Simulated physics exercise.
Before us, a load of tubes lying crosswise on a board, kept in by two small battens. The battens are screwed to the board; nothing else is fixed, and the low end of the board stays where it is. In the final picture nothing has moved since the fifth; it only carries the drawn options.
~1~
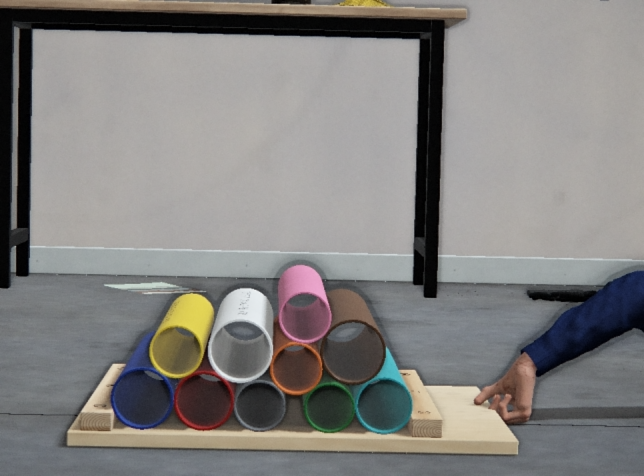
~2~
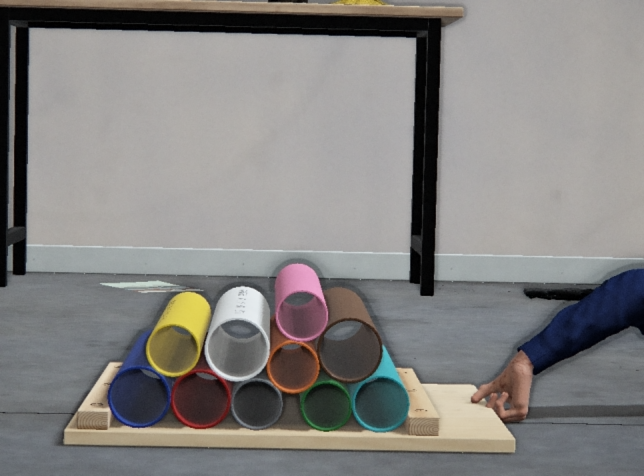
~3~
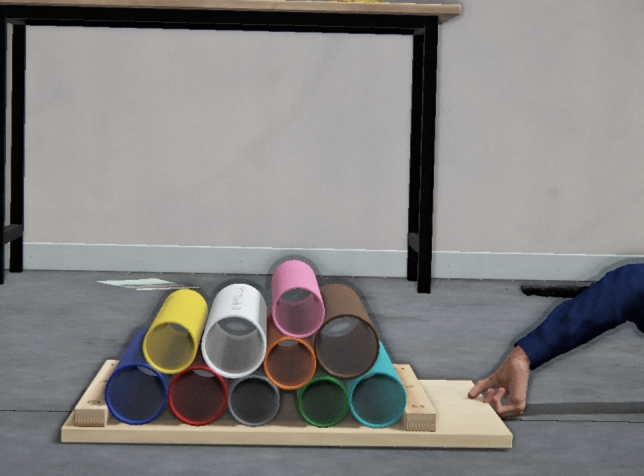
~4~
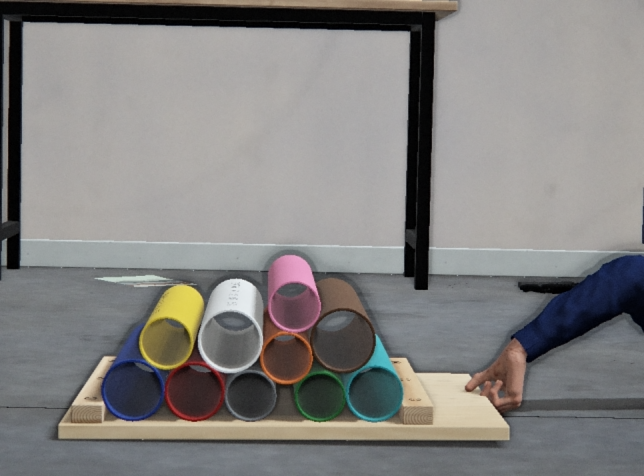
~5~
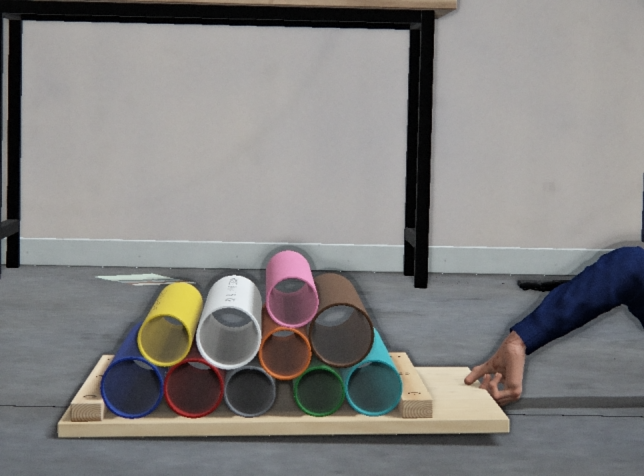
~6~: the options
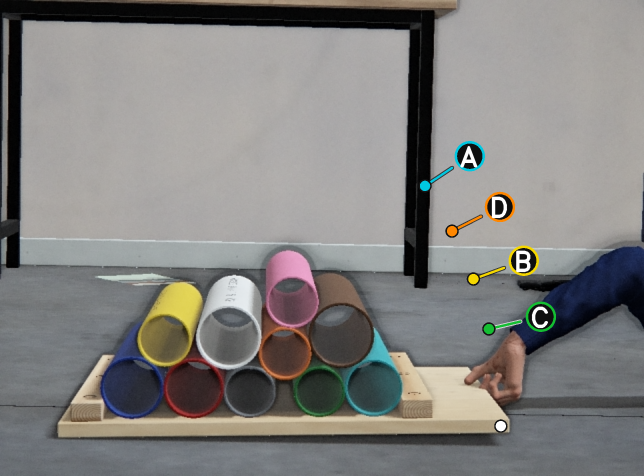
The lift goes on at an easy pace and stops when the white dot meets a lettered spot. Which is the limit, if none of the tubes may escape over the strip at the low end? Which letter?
The answer is mark B.
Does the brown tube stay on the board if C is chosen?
The brown tube: Yes.
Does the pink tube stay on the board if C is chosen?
Yes, with C.
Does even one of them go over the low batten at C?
No.
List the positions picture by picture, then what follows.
Brown tube (353, 352); orange tube (296, 369); yellow tube (176, 352), in the first picture.
Yellow tube (173, 350); white tube (237, 349), in the second picture.
Board (286, 400); turquoise tube (378, 400); brown tube (347, 346); grey tube (253, 401), in the third picture.
Board (283, 394); blue tube (133, 390); red tube (194, 392), in the fourth picture.
Board (282, 390); blue tube (132, 388); red tube (193, 389), in the fifth picture.
On the marked copy, A at (425, 186); B at (474, 279); C at (489, 329); D at (452, 231); the white dot at (501, 426).
Taking B. A third of the way, board at 15°.
Two thirds of the way, board at 21°.
When it is over, board at 21°, none over the low batten.
As for the rest, A five over the low batten; C none over the low batten; D five over the low batten.
